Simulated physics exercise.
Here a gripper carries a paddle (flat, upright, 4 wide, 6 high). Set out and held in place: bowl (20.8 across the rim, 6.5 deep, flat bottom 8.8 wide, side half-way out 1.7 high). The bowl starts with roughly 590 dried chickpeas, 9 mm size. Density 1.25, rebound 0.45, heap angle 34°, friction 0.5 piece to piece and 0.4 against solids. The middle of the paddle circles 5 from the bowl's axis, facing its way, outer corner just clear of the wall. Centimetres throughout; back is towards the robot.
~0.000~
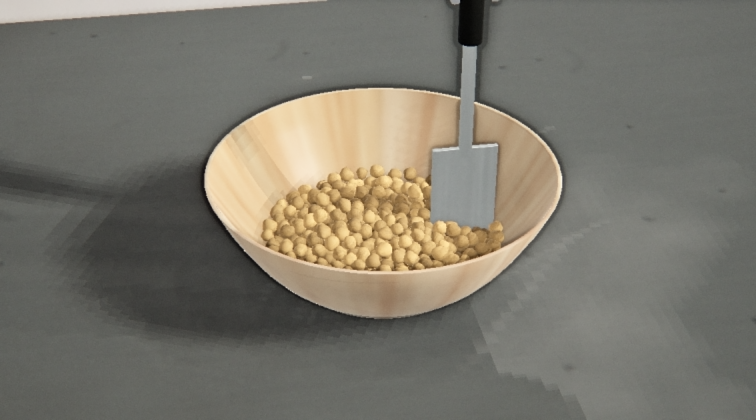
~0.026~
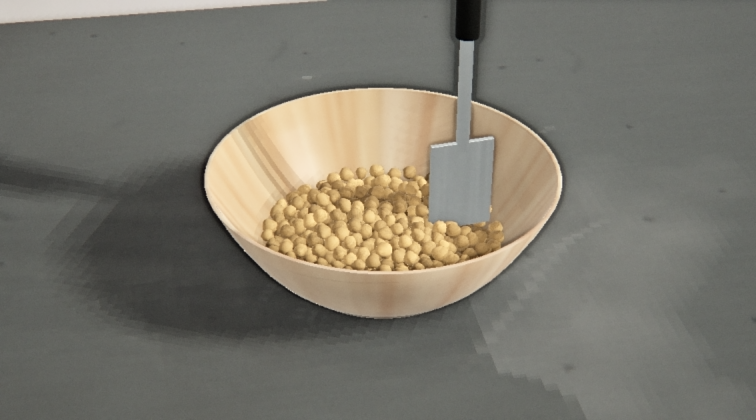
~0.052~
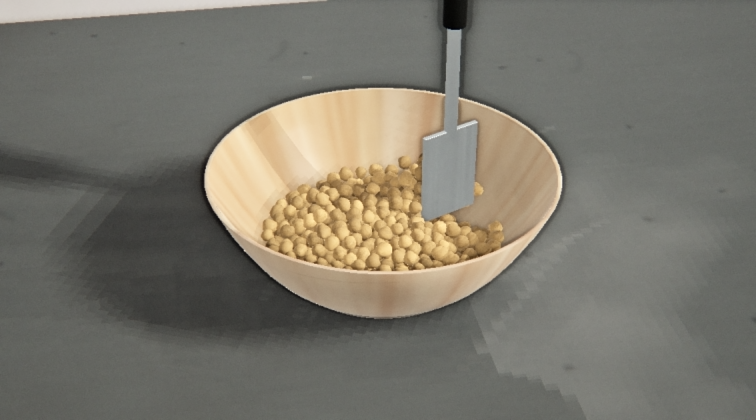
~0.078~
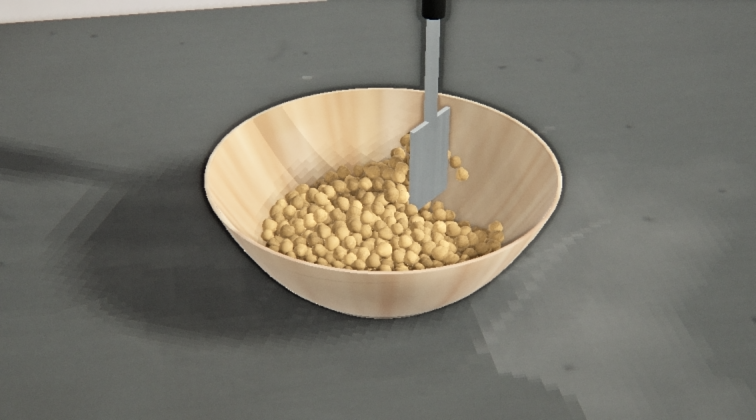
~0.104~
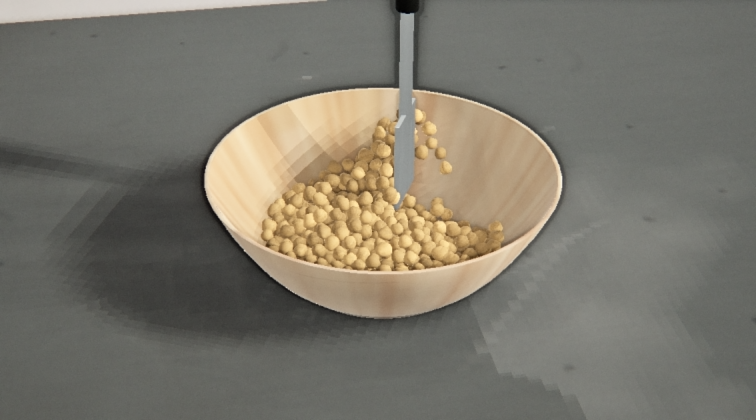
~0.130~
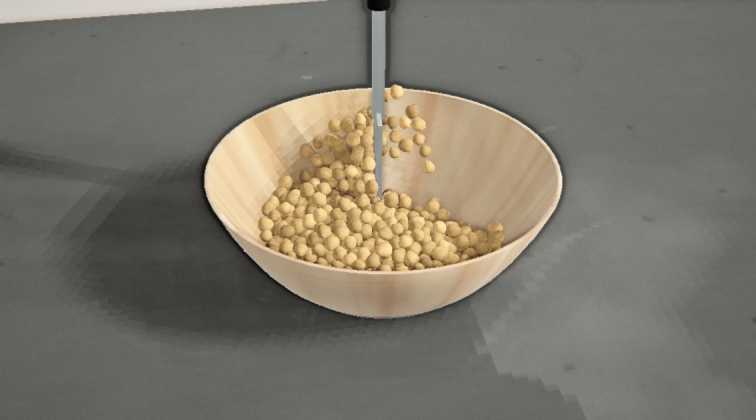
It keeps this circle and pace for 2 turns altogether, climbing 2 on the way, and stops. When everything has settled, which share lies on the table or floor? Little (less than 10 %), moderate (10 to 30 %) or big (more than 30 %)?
Answer: Little; less than 10 % of the dried chickpeas finish on the table or floor.
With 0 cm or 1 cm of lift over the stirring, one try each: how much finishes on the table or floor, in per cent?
Some 10 and 5 per cent.
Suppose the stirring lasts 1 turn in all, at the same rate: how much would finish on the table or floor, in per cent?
It would be near 0 per cent.
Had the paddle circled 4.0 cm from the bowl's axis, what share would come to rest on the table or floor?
It would be near 0 per cent.
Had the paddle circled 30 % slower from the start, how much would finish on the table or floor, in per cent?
It would be near 0 per cent.
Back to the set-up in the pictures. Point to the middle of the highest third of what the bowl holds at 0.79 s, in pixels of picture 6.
Near (384, 226).
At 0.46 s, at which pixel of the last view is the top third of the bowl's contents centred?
Around (455, 229).
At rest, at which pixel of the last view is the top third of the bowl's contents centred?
At about (386, 225).
After 0.46 s, 332° round, highest piece 9 above the table; 565 in the bowl, 13 on the table or floor, 11 in flight or on the tool.
After 0.79 s, 220° round, highest piece 5 above the table; 561 in the bowl, 28 on the table or floor.
After 1.15 s, 0° round, highest piece 5 above the table; 561 in the bowl, 28 on the table or floor.
After 1.85 s, 0° round, highest piece 5 above the table; 561 in the bowl, 28 on the table or floor.
At rest, 561 in the bowl, 28 on the table or floor. That is 5 % on the table or floor.
